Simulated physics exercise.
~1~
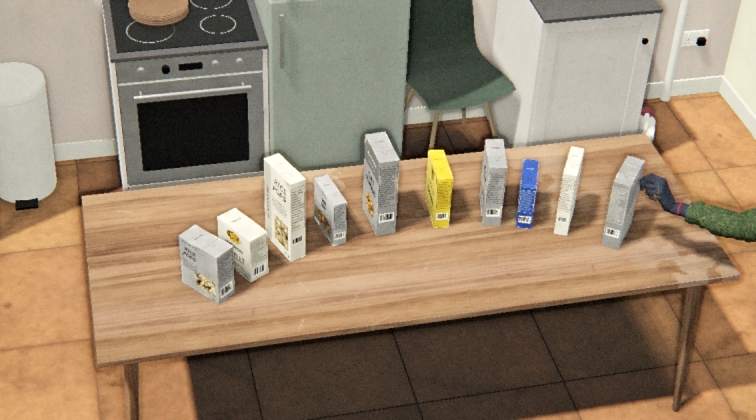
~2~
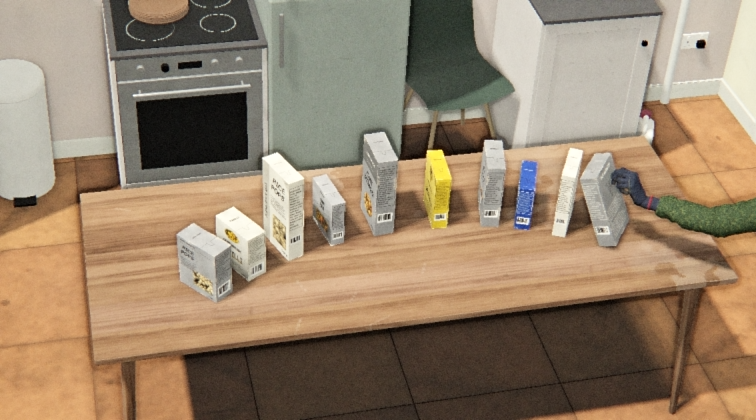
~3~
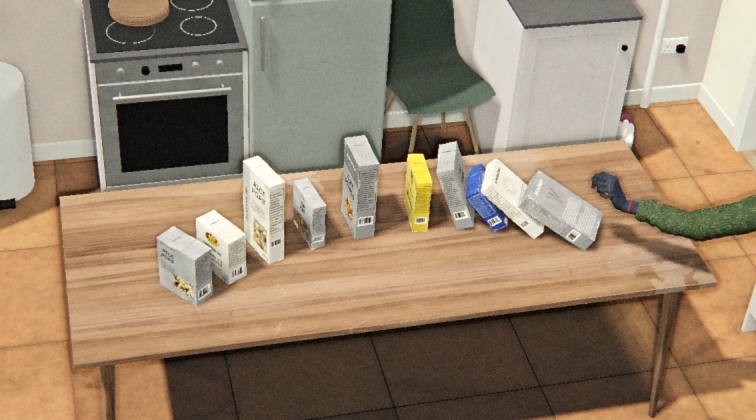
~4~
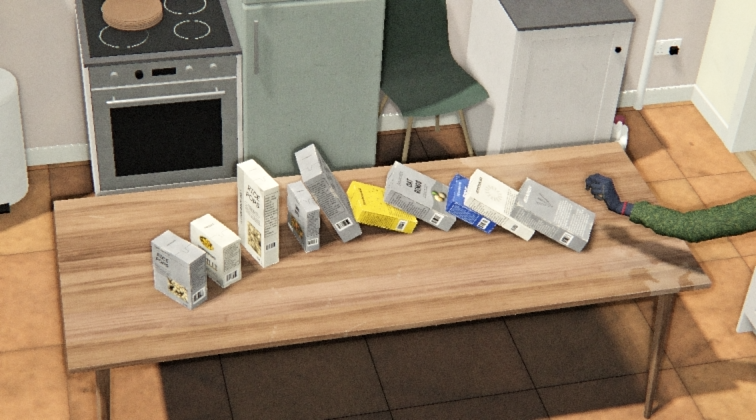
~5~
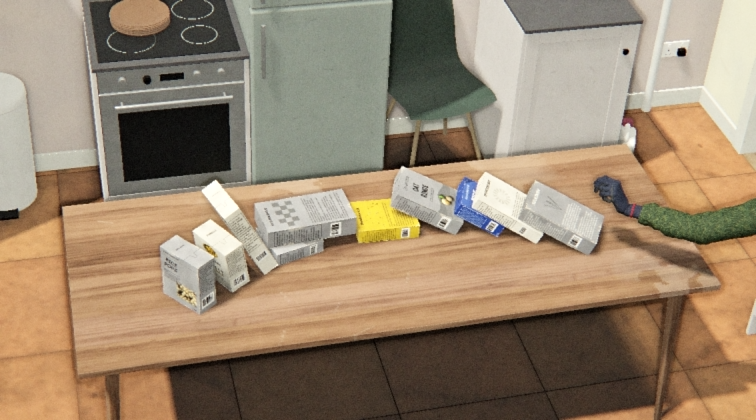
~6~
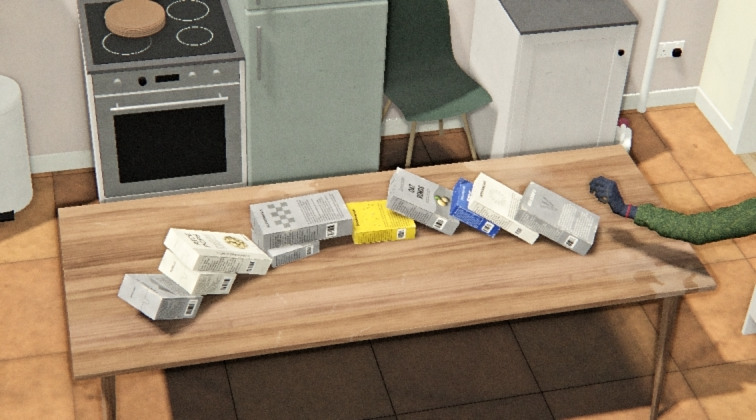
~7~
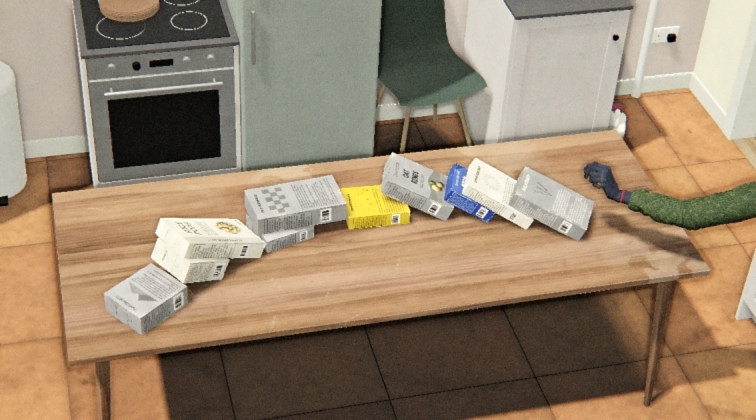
A gloved hand tipped over the grey cereal box at the right end of a curved row on a wooden table, and the others toppled leftward one after another, blue before yellow, until none was left standing.
